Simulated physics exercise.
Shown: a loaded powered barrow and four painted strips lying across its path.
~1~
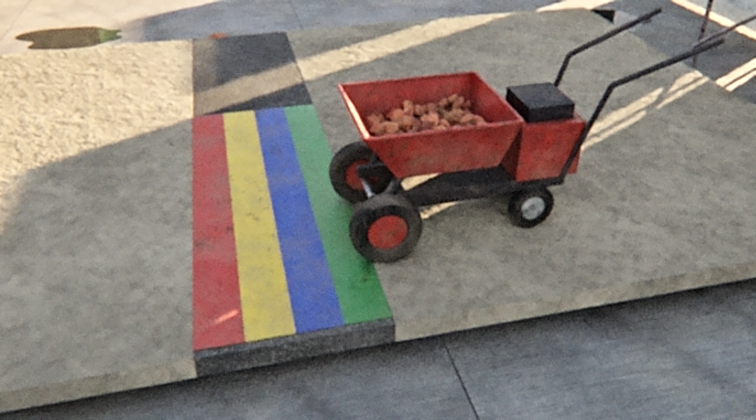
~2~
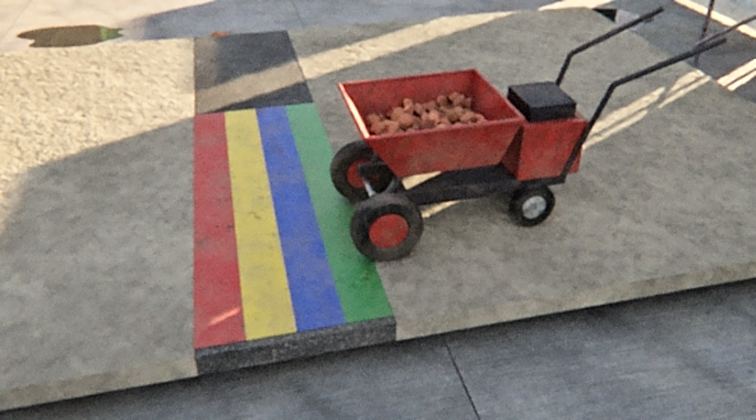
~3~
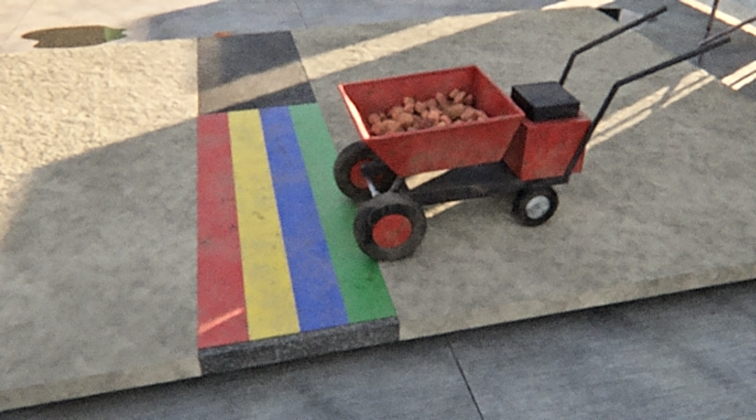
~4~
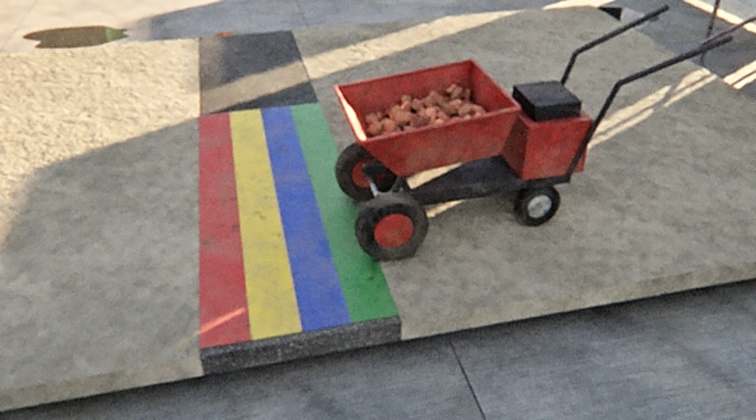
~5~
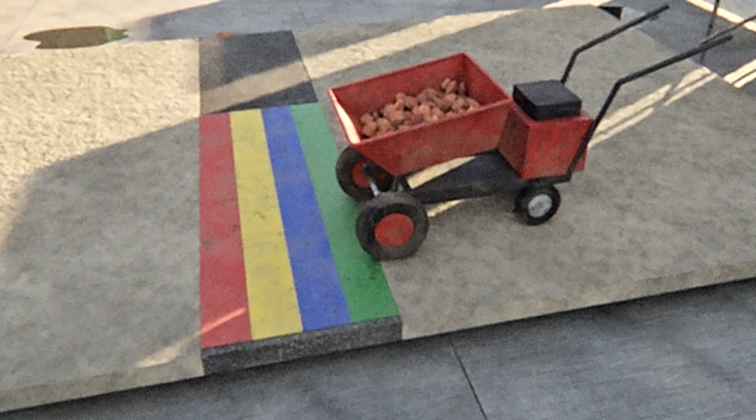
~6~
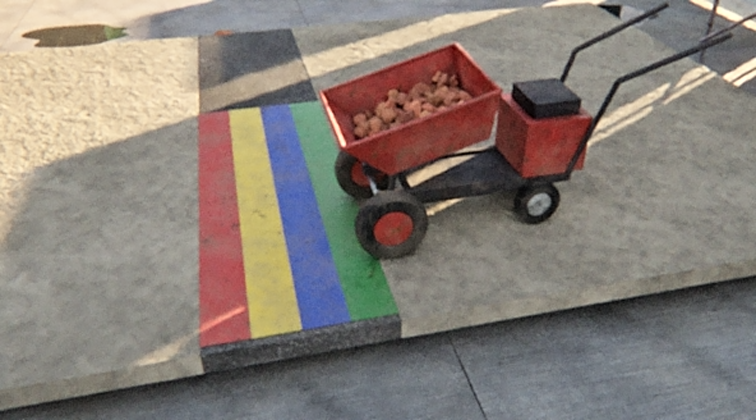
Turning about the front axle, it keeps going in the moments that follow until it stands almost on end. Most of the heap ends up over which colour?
It ends up mostly over yellow.
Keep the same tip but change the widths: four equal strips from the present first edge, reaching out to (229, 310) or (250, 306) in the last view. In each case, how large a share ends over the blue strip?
The first gives around 0 %, the second around 0 %.
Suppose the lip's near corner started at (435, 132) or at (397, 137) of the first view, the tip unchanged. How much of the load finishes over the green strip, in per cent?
30 % and 0 %.
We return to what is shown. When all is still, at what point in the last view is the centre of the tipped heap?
Once nothing moves, the middle sits near (246, 237).
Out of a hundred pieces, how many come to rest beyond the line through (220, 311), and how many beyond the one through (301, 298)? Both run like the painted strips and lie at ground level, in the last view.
About 20 and 80 %.
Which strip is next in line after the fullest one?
Second place goes to the red strip.
Soon, skip tipped well over; all in the skip.
A while on, skip tipped steeply; nearly all in the skip; a stray few over the yellow strip; a stray few over the red strip.
Towards the end, skip tipped right over; about a quarter in the skip; about a third over the yellow strip; about a quarter over the red strip; a small part off the paint.
Finally, skip tipped right over; a small part in the skip; none over the green strip; a small part over the blue strip; about half over the yellow strip; about a quarter over the red strip; a small part off the paint.
